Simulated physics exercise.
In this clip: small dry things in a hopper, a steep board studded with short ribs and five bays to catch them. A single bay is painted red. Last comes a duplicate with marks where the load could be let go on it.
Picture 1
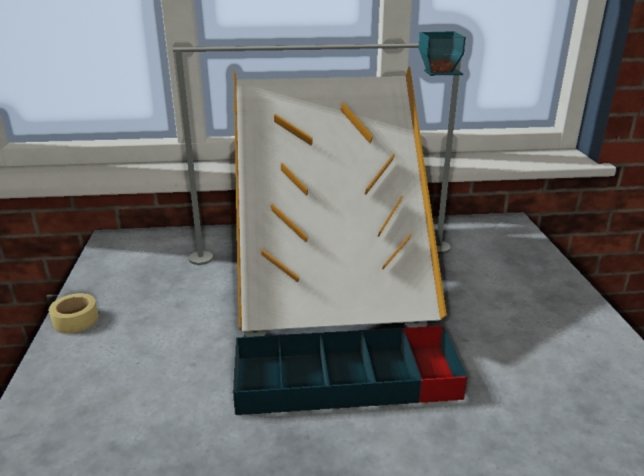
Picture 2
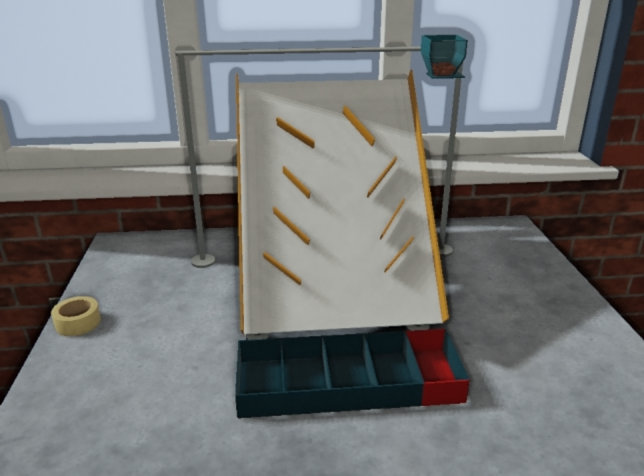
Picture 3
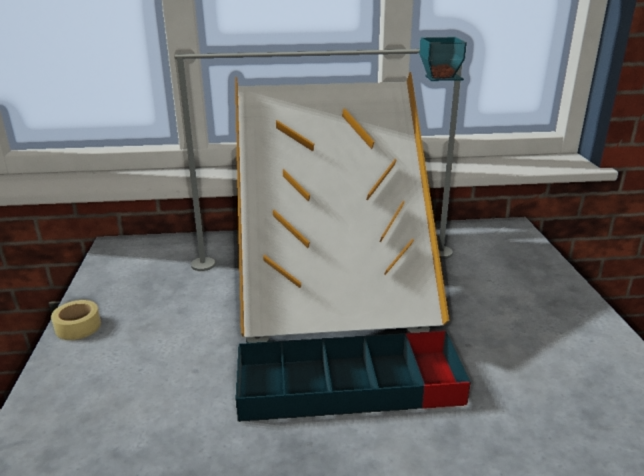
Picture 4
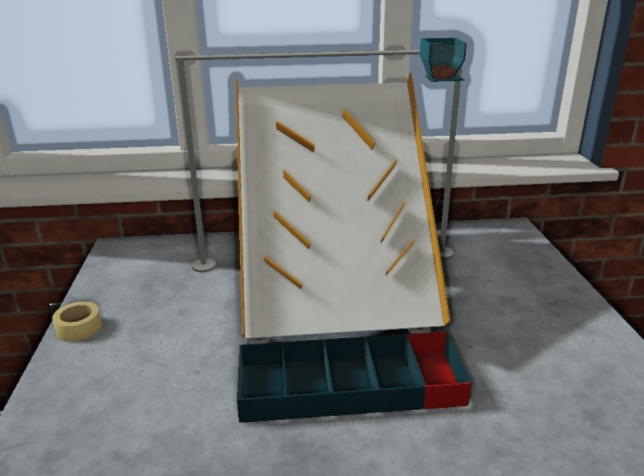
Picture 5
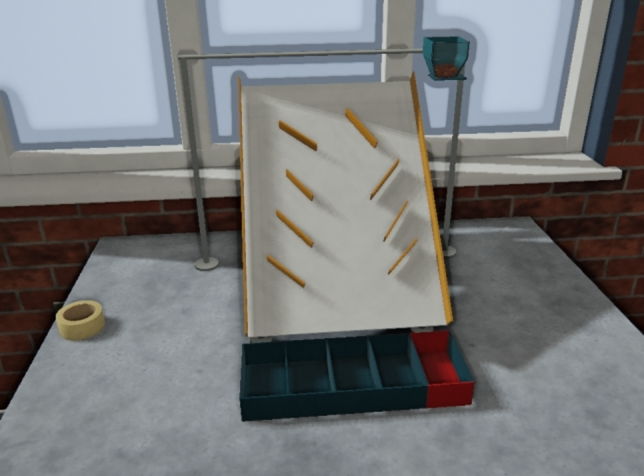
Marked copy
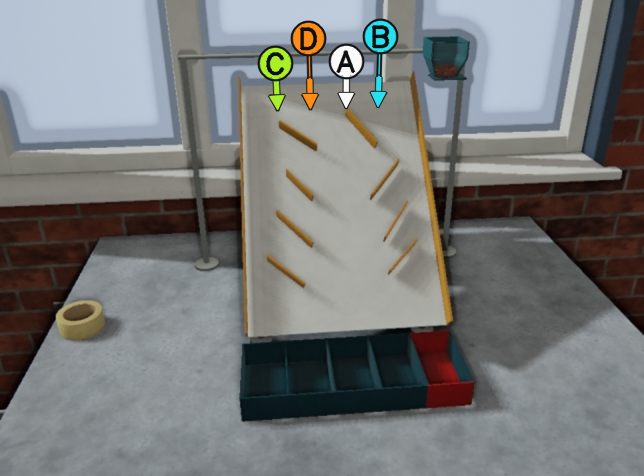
We see a steep pale board with short wooden ribs above a row of five bays, the rightmost red, with a small hopper at upper right and a tape roll at left; nothing moves except a slight shift of the view.
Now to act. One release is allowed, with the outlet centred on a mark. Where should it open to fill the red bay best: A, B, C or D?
Take B.
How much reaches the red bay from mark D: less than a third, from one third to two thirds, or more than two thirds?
It is less than a third.
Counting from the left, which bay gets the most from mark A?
The third from the left.
On the marked copy, mark A meets the board at (346, 102); mark B meets the board at (378, 101); mark C meets the board at (277, 104); mark D meets the board at (310, 103).
With A, a small share in the red bay, the bulk in other bays, a small share outside the box.
With B, close to half in the red bay, close to half in other bays, only a few outside the box.
With C, none at all in the red bay, all but a few in other bays, a small share outside the box.
With D, none at all in the red bay, all but a few in other bays, a small share outside the box.
